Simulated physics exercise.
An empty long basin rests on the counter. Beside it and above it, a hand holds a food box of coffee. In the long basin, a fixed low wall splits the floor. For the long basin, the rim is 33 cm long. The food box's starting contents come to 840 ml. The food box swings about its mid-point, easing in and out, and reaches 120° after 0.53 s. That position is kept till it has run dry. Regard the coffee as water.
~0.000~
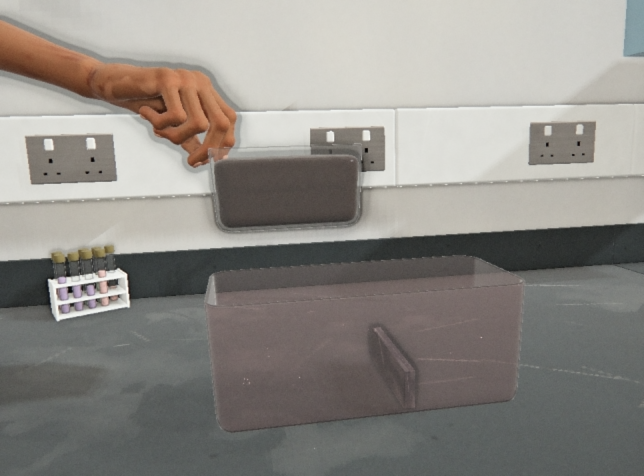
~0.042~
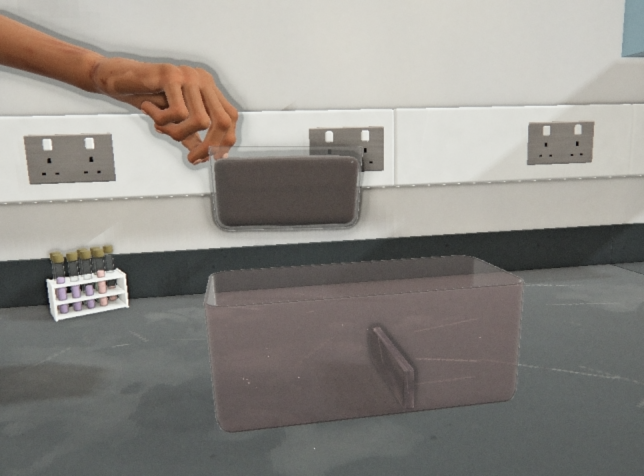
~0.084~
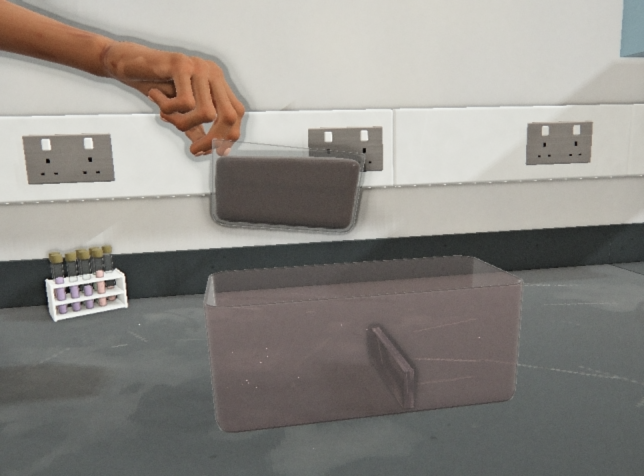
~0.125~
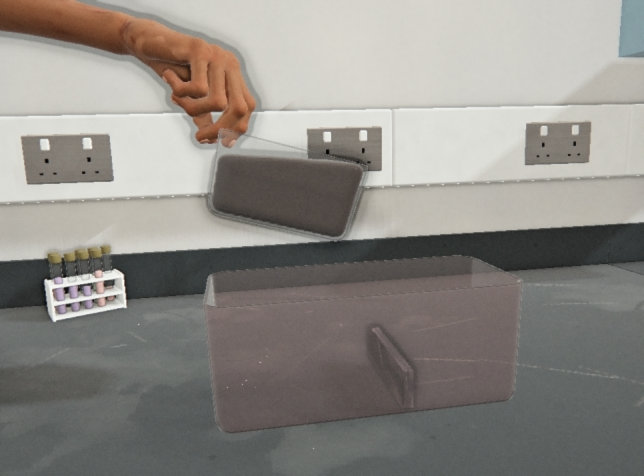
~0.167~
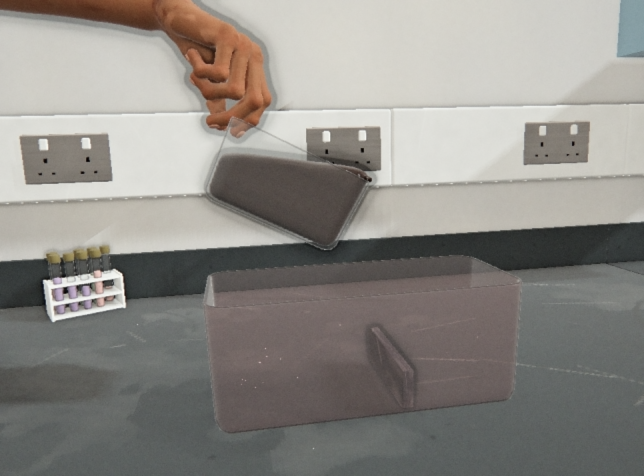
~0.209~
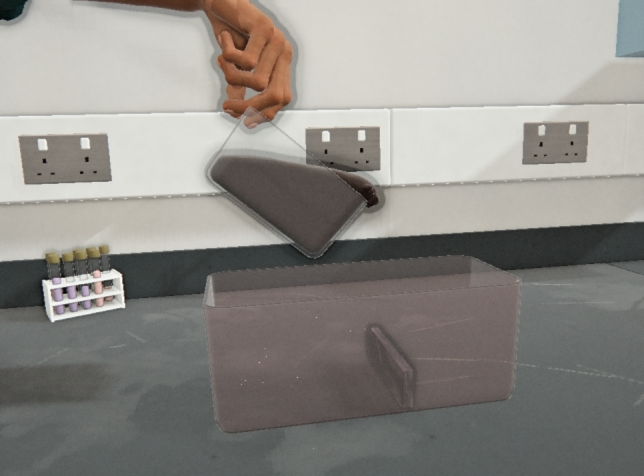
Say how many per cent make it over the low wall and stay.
About 41 per cent makes it over and stays.
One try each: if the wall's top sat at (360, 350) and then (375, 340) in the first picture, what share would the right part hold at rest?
Around 65 and 55 percent, in that order.
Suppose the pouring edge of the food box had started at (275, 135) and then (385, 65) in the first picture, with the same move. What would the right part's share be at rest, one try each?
In order, 20 and 60 per cent.
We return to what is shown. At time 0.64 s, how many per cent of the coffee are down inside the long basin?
82 %, more or less.
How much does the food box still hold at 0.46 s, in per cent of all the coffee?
Still held: Roughly 10 % of the total.
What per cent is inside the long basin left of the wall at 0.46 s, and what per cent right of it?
About 30 % left, 44 % right.
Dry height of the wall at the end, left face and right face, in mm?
I'd say some 26 mm on the left and some 22 mm on the right.
After 0.46 s the tilt is 114° and 10 per cent is still to pour, 29 is left of the wall and 44 right of it.
After 0.64 s the tilt is 120° and 1 per cent is still to pour, 46 is left of the wall and 37 right of it.
After 0.82 s the tilt is 120° and 1 per cent is still to pour, 51 is left of the wall and 44 right of it.
After 1.03 s the tilt is 120° and 0 per cent is still to pour, 56 is left of the wall and 41 right of it.
In the end 56 per cent lies left of the wall, 41 right of it and 3 outside.
